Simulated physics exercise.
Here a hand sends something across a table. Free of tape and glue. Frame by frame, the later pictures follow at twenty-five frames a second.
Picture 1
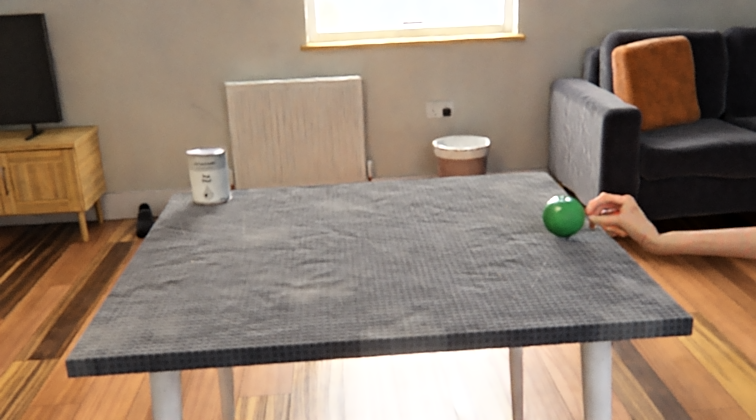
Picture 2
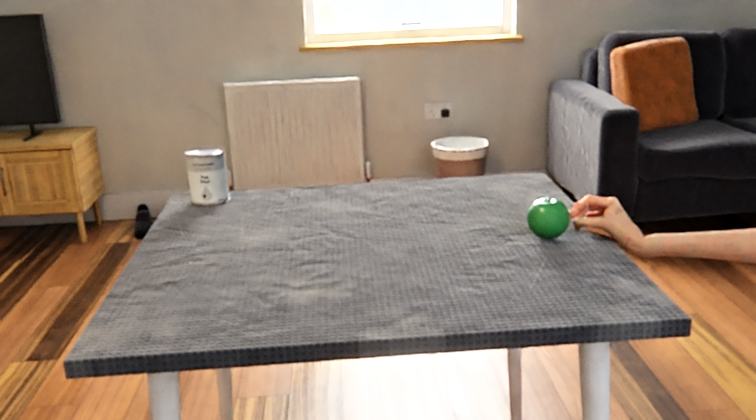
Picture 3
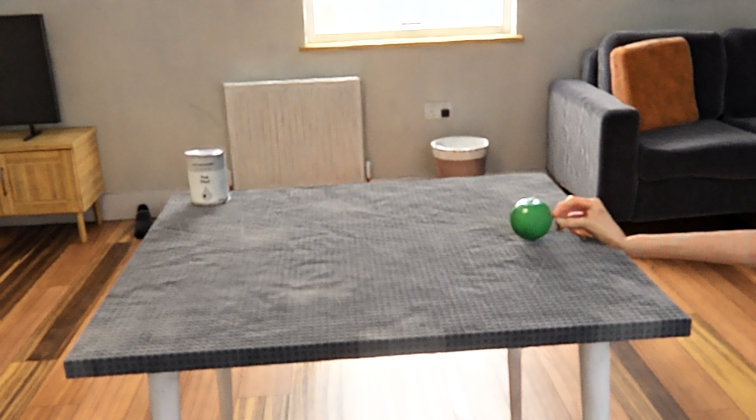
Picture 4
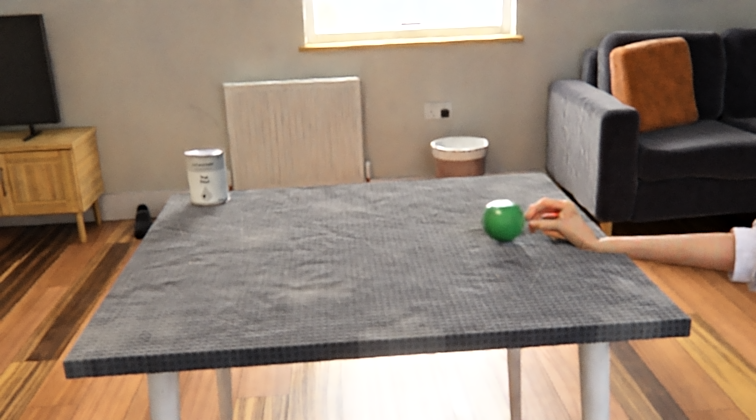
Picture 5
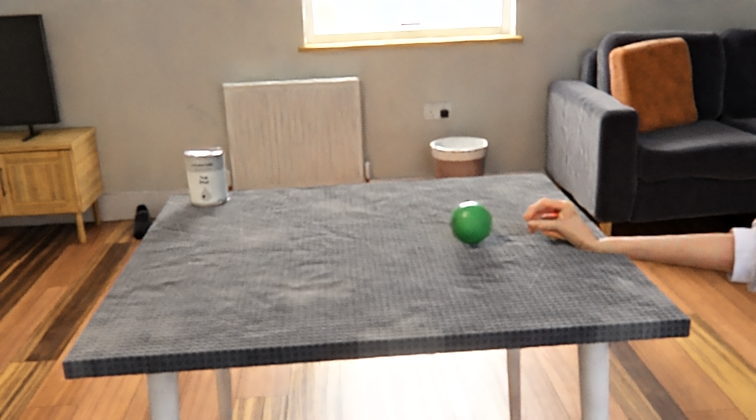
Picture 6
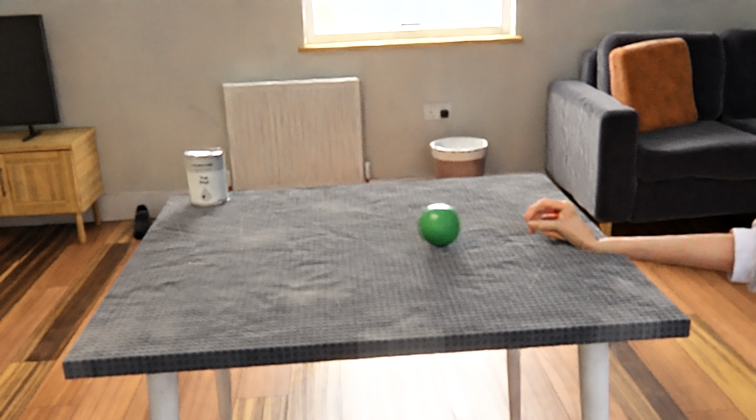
At the start, a hand at the right side of a grey cloth-covered table holds a shiny green apple, with a white can near the far left corner. The hand pushes the apple leftward, then lets go and stays behind while the apple moves on alone toward the middle of the table.
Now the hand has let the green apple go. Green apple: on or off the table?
Parted from the table.
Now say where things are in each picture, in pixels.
Under the hand; green apple (564, 216), in the first picture.
Under the hand; green apple (548, 218), in the second picture.
Under the hand; green apple (531, 219), in the third picture.
Green apple (504, 221), in the fourth picture.
Green apple (471, 224) moved about its own width, in the fifth picture.
Green apple (440, 225) moved about its own width, in the sixth picture.
Then, 0.20 s later than the last frame, green apple moved well along near (289, 234).
Then, 0.40 s later than the last frame, green apple moved well along near (147, 243).
Then, 0.70 s later than the last frame, green apple now off the table.
Then, 0.90 s later than the last frame, things are still on the move.
When it is over, off the table, green apple.
